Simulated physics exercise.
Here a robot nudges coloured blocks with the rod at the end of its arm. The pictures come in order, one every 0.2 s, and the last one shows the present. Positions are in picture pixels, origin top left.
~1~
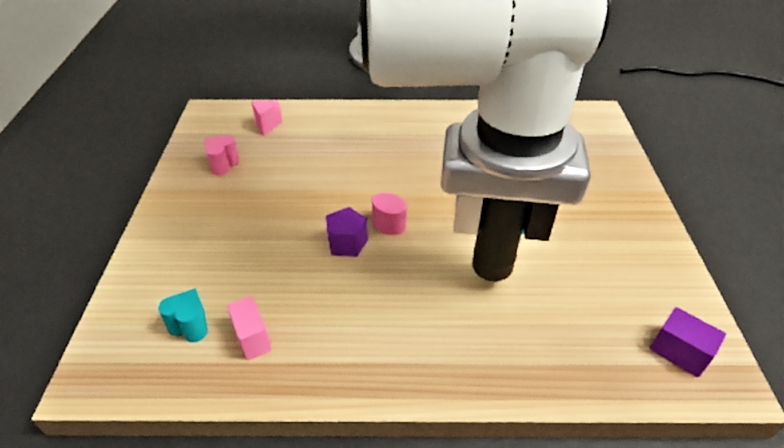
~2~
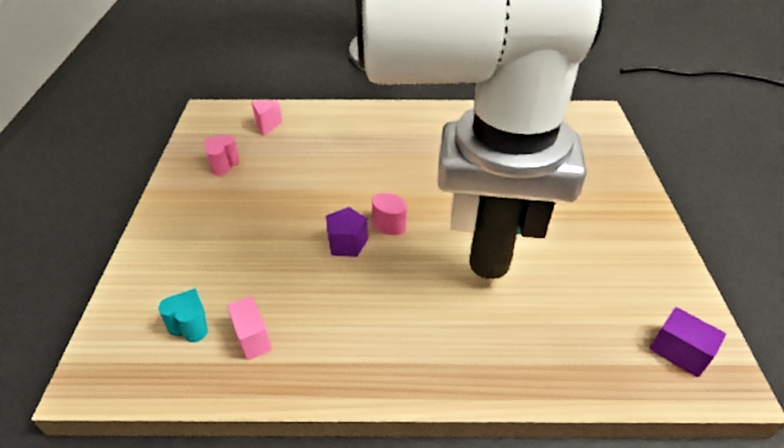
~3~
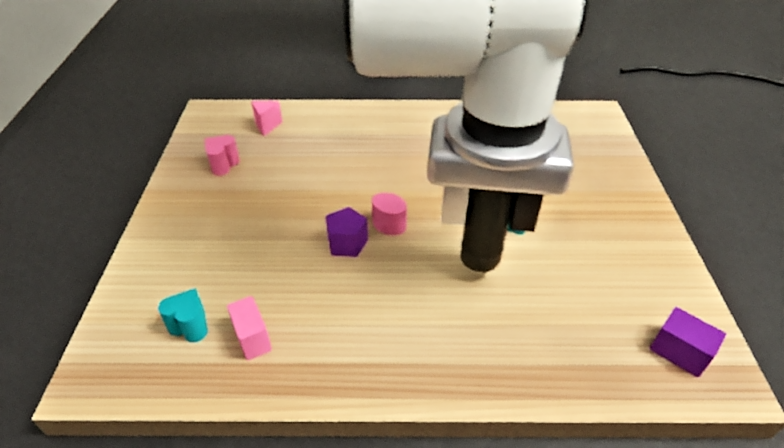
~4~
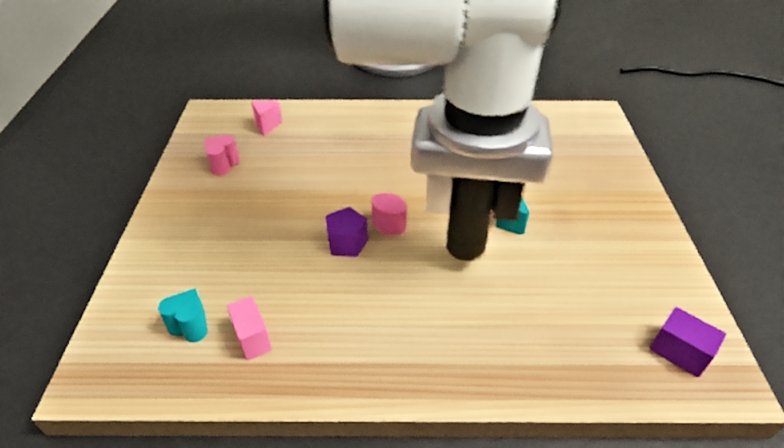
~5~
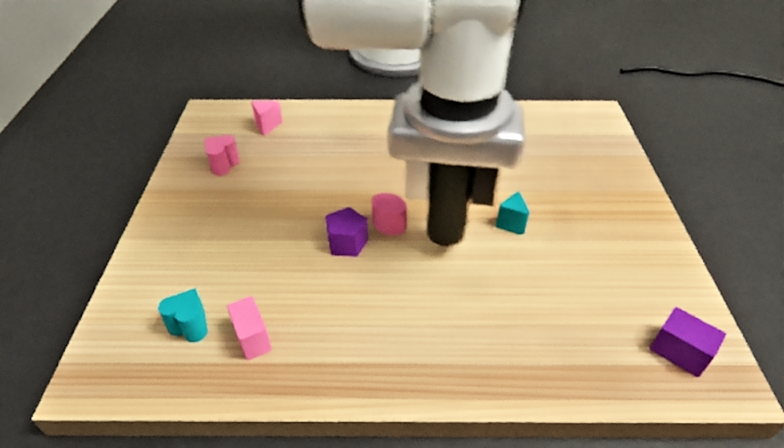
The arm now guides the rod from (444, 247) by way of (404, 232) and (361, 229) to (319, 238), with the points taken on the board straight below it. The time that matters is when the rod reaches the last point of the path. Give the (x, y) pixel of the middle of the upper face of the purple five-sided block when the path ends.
Near (298, 242).
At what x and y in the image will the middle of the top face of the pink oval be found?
The spot you're after is about (336, 187) in the image.
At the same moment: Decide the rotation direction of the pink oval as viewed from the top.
It ends up turned clockwise.
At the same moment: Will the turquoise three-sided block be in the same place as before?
Yes.
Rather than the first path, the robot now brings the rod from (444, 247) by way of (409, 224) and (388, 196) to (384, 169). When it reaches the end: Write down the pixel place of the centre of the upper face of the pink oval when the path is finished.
Near (356, 186).
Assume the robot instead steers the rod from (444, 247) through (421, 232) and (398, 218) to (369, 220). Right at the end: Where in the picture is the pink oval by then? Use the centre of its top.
The middle of its upper face will lie at (333, 191).
What follows on the original path. One third of the way, rod at (404, 218); pink oval at (372, 196).
Two thirds of the way, rod at (360, 216); purple five-sided block at (331, 226); pink oval at (342, 187), turned 55° clockwise.
At the end, rod at (317, 225); purple five-sided block at (298, 242), turned 35° anticlockwise; pink oval at (336, 187), turned 80° clockwise; turquoise three-sided block still.
